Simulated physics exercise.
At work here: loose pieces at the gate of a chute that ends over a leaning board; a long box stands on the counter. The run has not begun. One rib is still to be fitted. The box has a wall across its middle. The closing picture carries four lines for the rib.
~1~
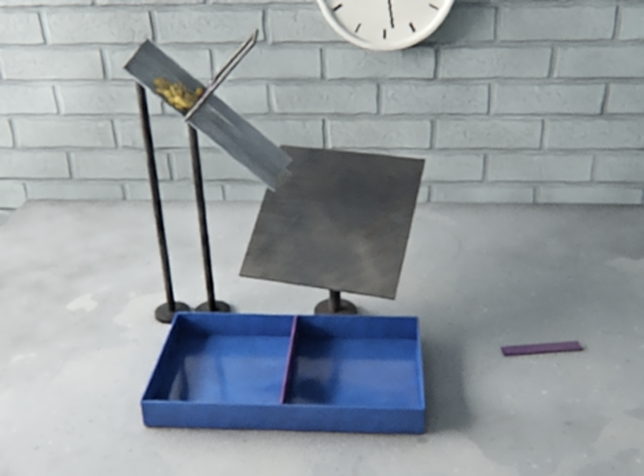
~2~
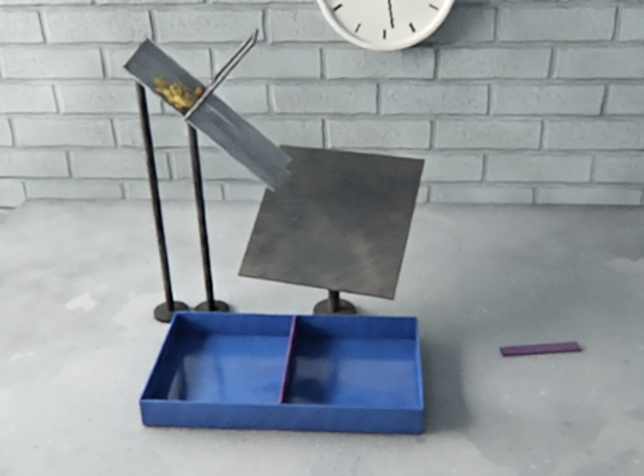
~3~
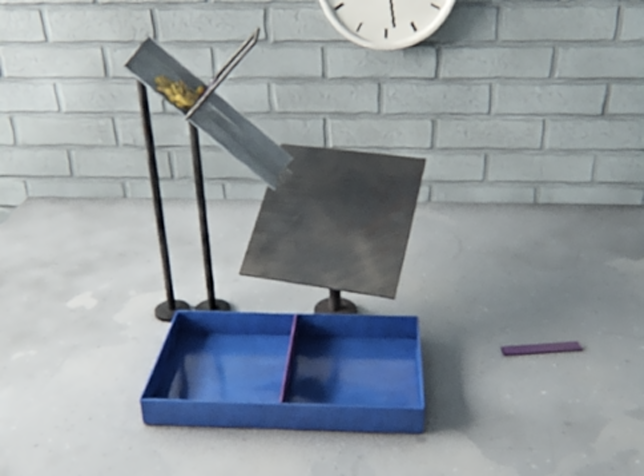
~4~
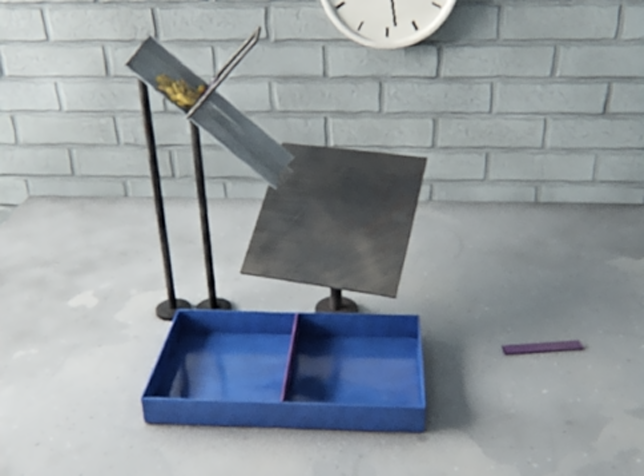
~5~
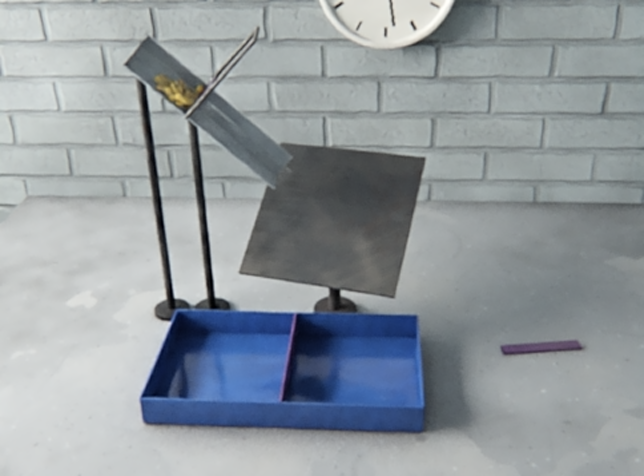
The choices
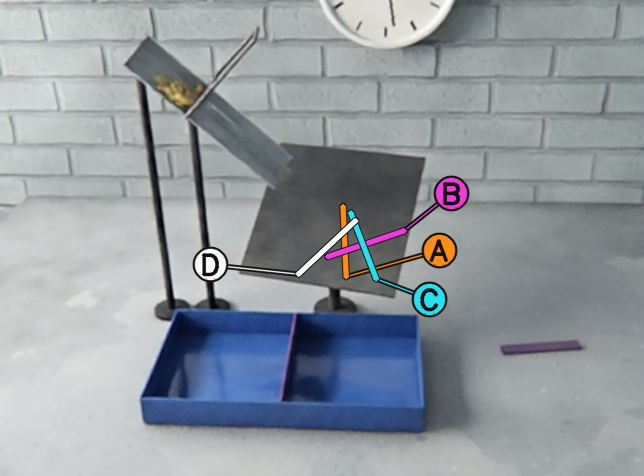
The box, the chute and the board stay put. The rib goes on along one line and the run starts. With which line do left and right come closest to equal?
Go for B.
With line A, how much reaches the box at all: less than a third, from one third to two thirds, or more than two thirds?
It is more than two thirds.
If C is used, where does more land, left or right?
The right half.
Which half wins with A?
More lands on the right.
On the marked copy, line A from (343, 206) to (346, 276); line B from (404, 230) to (327, 256); line C from (350, 212) to (376, 278); line D from (355, 220) to (298, 274).
With A, of what is caught, a small share in the left half, the bulk in the right.
With B, of what is caught, close to half in the left half, close to half in the right.
With C, of what is caught, a small share in the left half, the bulk in the right.
With D, of what is caught, all but a few in the left half, a small share in the right.
